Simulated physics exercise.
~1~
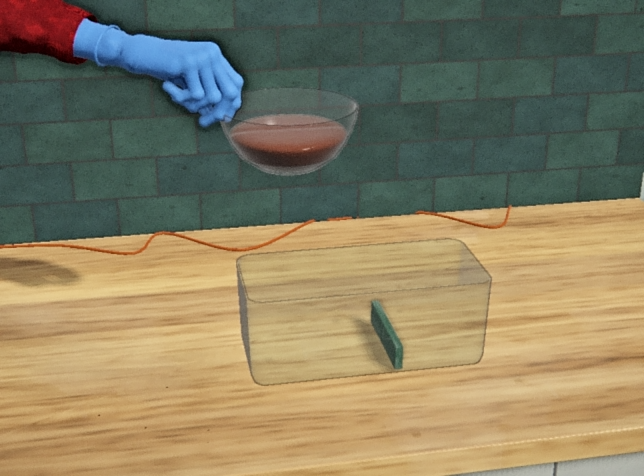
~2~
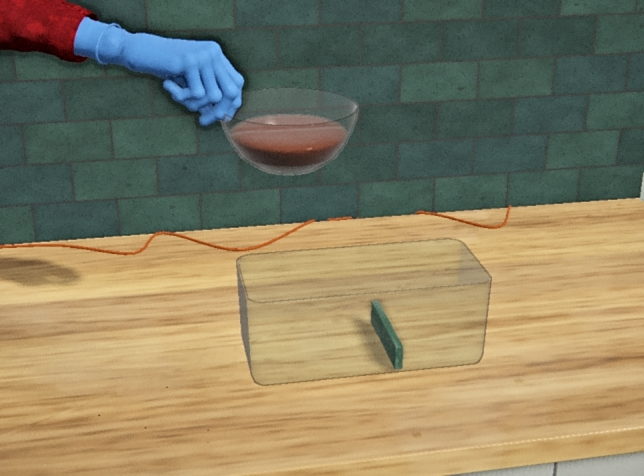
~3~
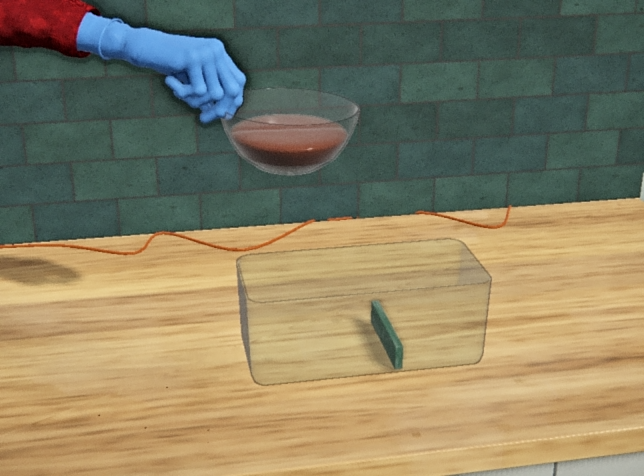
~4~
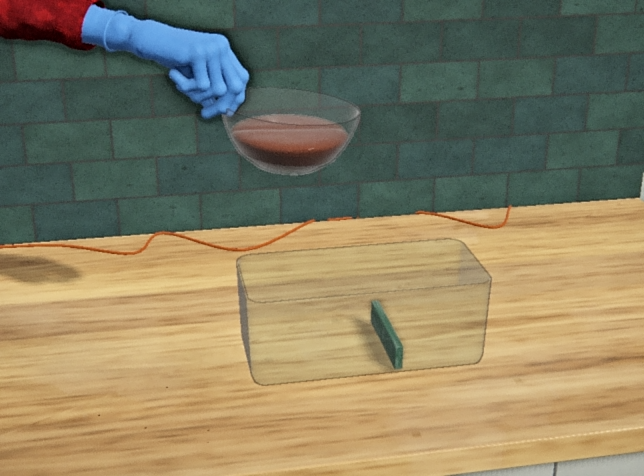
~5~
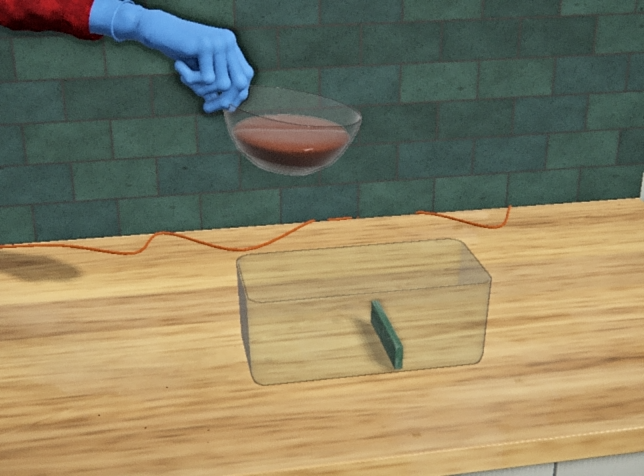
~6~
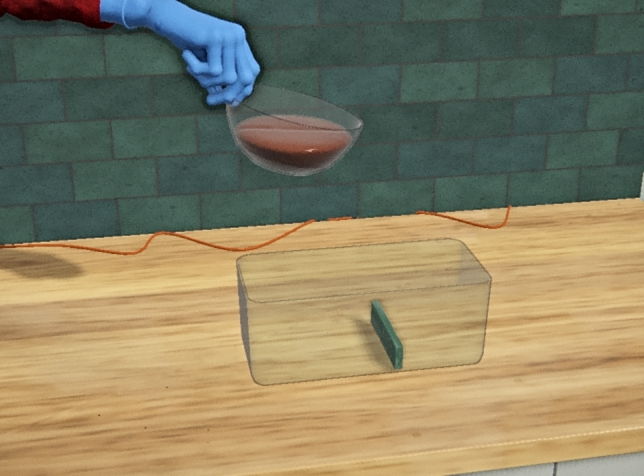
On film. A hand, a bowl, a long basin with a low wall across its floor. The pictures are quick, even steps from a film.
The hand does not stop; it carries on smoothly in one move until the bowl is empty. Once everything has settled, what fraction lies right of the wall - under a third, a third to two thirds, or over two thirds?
A third to two thirds lies right of the wall.
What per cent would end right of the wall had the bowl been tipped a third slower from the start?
About 60 in a hundred.
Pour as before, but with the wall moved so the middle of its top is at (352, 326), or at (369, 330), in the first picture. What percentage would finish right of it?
80 % and 65 %, roughly.
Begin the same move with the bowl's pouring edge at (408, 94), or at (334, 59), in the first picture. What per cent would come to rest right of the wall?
70 % and 35 %.
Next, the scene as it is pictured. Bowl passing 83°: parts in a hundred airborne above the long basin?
About 60 %.
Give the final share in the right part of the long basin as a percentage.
That works out near 50 in every hundred.
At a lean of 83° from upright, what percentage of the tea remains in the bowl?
Roughly 30 percent remains at that point.
A moment on, the bowl is tipped on its side and 30 per cent is still to pour, 2 is left of the wall and 10 right of it.
Next, the bowl is tipped right over and 0 per cent is still to pour, 45 is left of the wall and 51 right of it.
Then the bowl is tipped right over and 0 per cent is still to pour, 48 is left of the wall and 50 right of it.
Later the bowl is tipped right over and 0 per cent is still to pour, 48 is left of the wall and 50 right of it.
In the end 48 per cent lies left of the wall, 50 right of it and 2 outside.
